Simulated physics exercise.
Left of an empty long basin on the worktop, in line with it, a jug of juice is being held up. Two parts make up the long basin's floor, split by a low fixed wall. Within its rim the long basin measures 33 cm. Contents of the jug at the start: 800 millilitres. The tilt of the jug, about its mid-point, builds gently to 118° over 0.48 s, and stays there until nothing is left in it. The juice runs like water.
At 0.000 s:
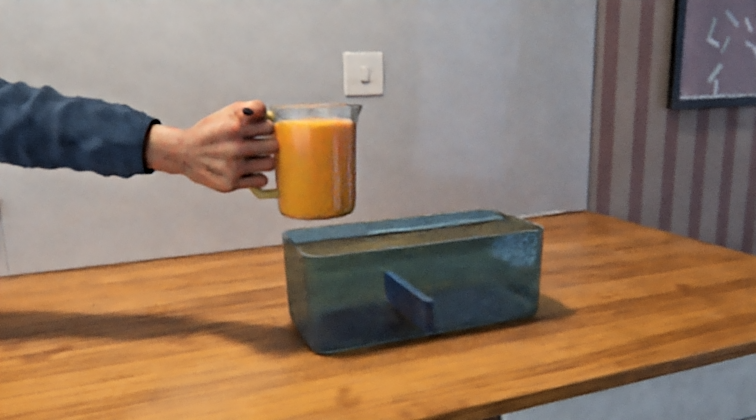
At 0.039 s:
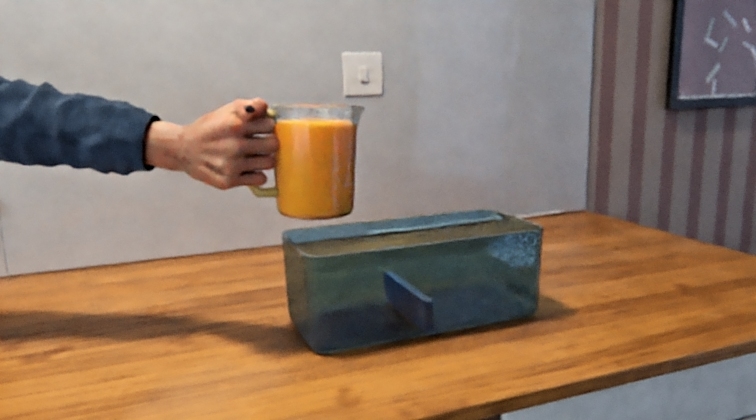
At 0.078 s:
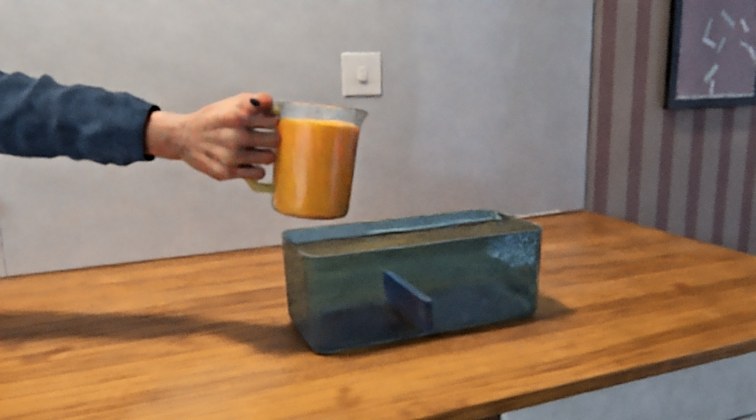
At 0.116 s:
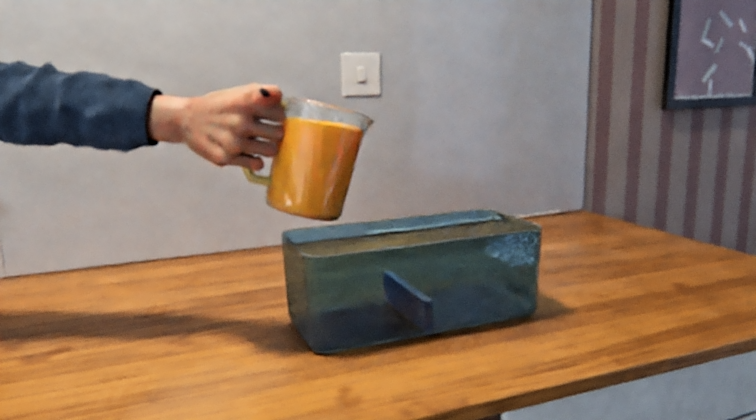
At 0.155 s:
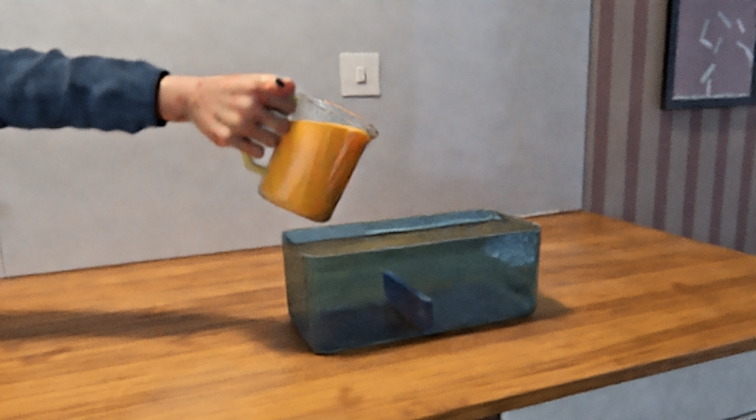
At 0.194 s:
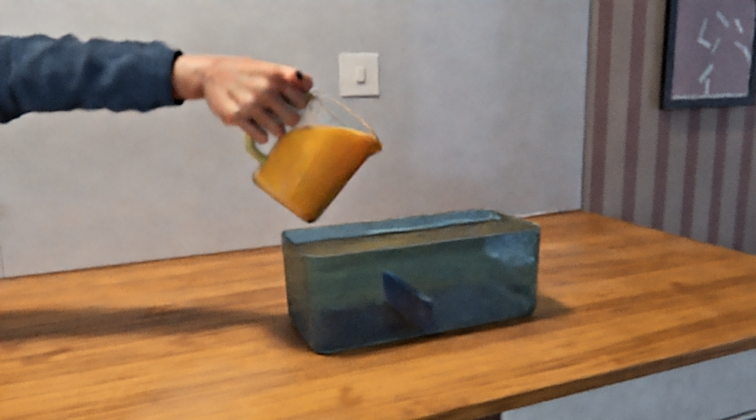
A hand holds a jug of orange juice above a glass basin and gradually tilts it rightward.
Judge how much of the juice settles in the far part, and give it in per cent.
Some 36 per cent settles in the far part.
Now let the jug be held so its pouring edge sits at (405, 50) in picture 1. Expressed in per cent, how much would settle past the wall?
85 %.
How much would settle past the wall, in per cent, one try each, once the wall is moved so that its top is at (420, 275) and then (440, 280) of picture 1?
The first gives near 10 per cent and the second near 10 per cent.
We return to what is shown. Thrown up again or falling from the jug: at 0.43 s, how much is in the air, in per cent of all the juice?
16 %.
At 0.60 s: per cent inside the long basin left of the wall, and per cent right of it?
54 per cent left and 32 right, roughly.
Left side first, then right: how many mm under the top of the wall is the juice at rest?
Roughly 20 mm on the left side and roughly 30 mm on the right.
After 0.43 s the tilt is 115° and 46 per cent is still to pour, 15 is left of the wall and 23 right of it.
After 0.60 s the tilt is 118° and 8 per cent is still to pour, 54 is left of the wall and 31 right of it.
After 0.78 s the tilt is 118° and 0 per cent is still to pour, 61 is left of the wall and 35 right of it.
After 0.98 s the tilt is 118° and 0 per cent is still to pour, 62 is left of the wall and 36 right of it.
In the end 62 per cent lies left of the wall, 36 right of it and 3 outside.
